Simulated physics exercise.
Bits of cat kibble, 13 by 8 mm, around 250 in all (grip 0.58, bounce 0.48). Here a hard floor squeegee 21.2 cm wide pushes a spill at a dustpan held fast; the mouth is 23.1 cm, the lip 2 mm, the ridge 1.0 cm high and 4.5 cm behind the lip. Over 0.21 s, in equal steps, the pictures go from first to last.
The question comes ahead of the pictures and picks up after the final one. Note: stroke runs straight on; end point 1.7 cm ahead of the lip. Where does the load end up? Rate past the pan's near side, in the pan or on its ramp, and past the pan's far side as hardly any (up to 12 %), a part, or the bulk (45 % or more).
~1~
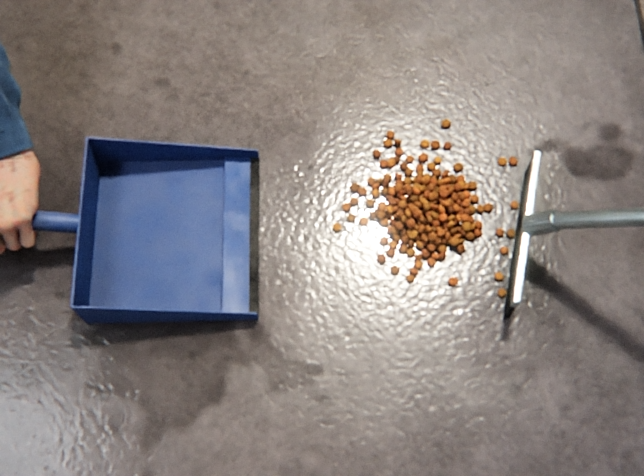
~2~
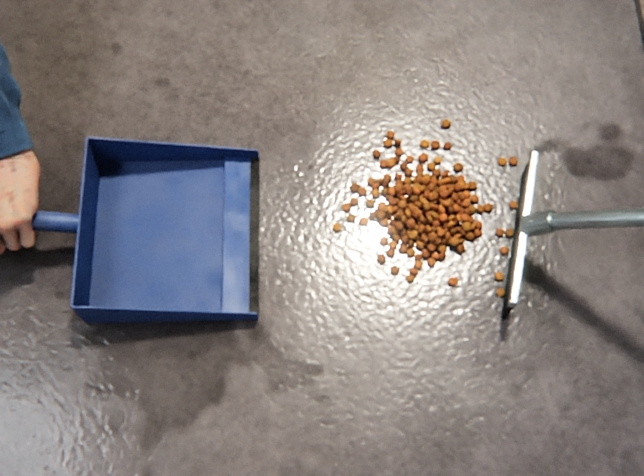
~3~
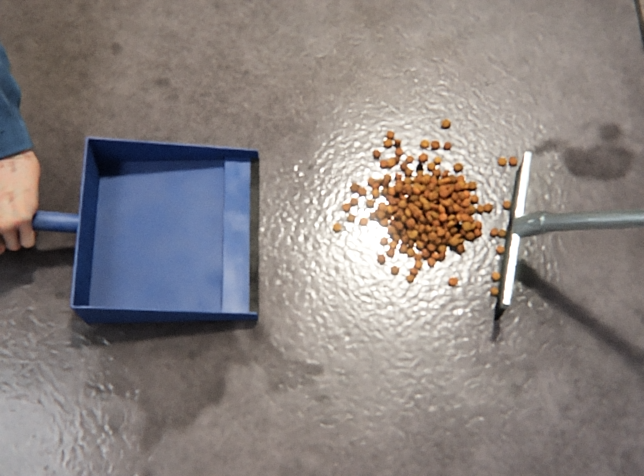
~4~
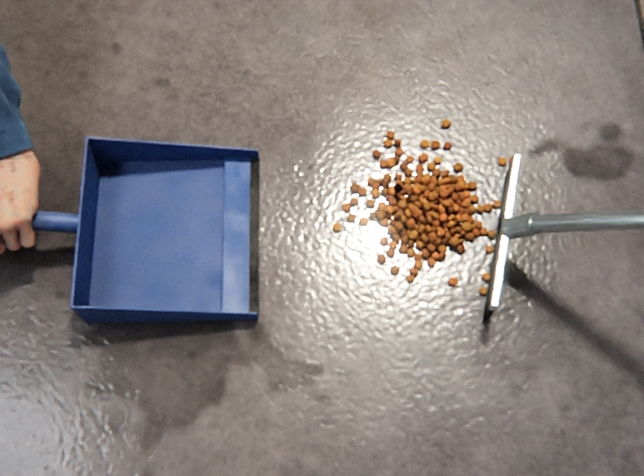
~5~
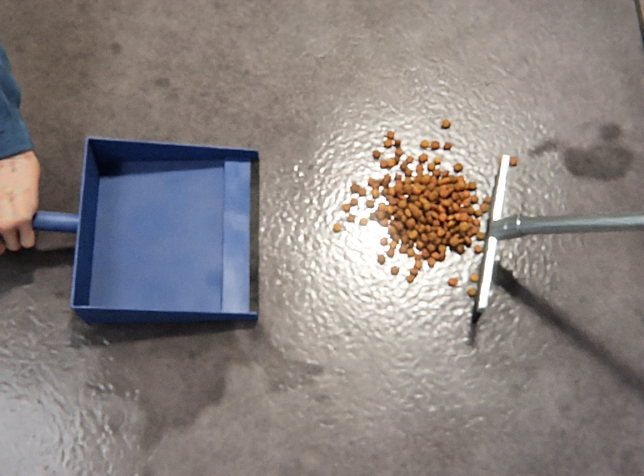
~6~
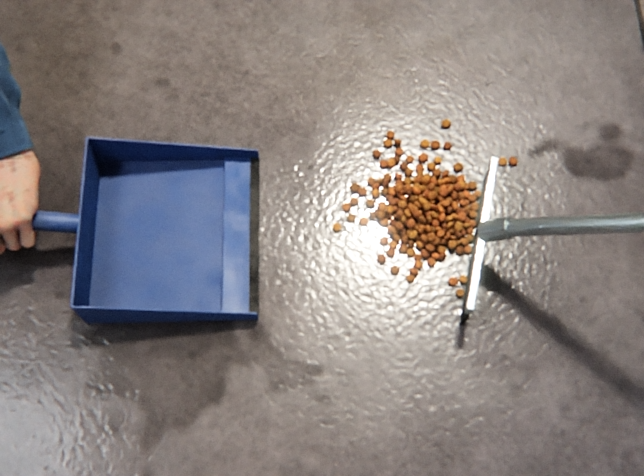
Near side: Hardly any, pan: Hardly any, far side: Hardly any.
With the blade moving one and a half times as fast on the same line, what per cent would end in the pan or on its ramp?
Then around 5 per cent.
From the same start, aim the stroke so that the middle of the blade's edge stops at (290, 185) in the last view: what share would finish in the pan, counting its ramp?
Some 20 per cent.
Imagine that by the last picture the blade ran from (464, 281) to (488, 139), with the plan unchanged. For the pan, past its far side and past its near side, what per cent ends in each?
That ends as pan 15, far 55, and near 0.
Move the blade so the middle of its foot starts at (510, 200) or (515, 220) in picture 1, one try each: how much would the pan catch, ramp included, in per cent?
The two tries give some 20 % and some 10 %.
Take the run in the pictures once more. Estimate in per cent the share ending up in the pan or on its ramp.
It comes to close to 5 percent.
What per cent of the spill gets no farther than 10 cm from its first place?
Close to 35 per cent of it.
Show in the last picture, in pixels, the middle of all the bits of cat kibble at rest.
Somewhere near (291, 207) in the last picture.
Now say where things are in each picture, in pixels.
The first frame shows blade from (515, 303) to (536, 158), moved 0.0 cm, 0 of the pieces shifted so far; middle of the pieces at (424, 205); pan at (161, 238).
The second frame shows blade from (512, 303) to (533, 158), moved 0.3 cm, 0 of the pieces shifted so far; middle of the pieces at (424, 205).
The third frame shows blade from (505, 304) to (526, 159), moved 1.3 cm, 5 of the pieces shifted so far; middle of the pieces at (424, 205).
The fourth frame shows blade from (493, 306) to (516, 161), moved 2.7 cm, 6 of the pieces shifted so far; middle of the pieces at (424, 205).
The fifth frame shows blade from (481, 308) to (504, 162), moved 4.2 cm, 11 of the pieces shifted so far; middle of the pieces at (424, 205).
The sixth frame shows blade from (469, 310) to (493, 164), moved 5.7 cm, 30 of the pieces shifted so far; middle of the pieces at (424, 205); pan at (161, 238).
Then, 0.33 s after the last picture, middle of the blade 17 cm from the lip; 0 % over the lip, far side 5 %, near side 0 %.
Then, 0.55 s after the last picture, middle of the blade 9 cm from the lip; 0 % over the lip, far side 5 %, near side 0 %.
Then, 0.88 s after the last picture, middle of the blade 4 cm from the lip; 5 % over the lip, far side 5 %, near side 0 %.
In the end, near side 0 %, pan 5 %, far side 5 %, in front of the lip or behind the blade 90 %.
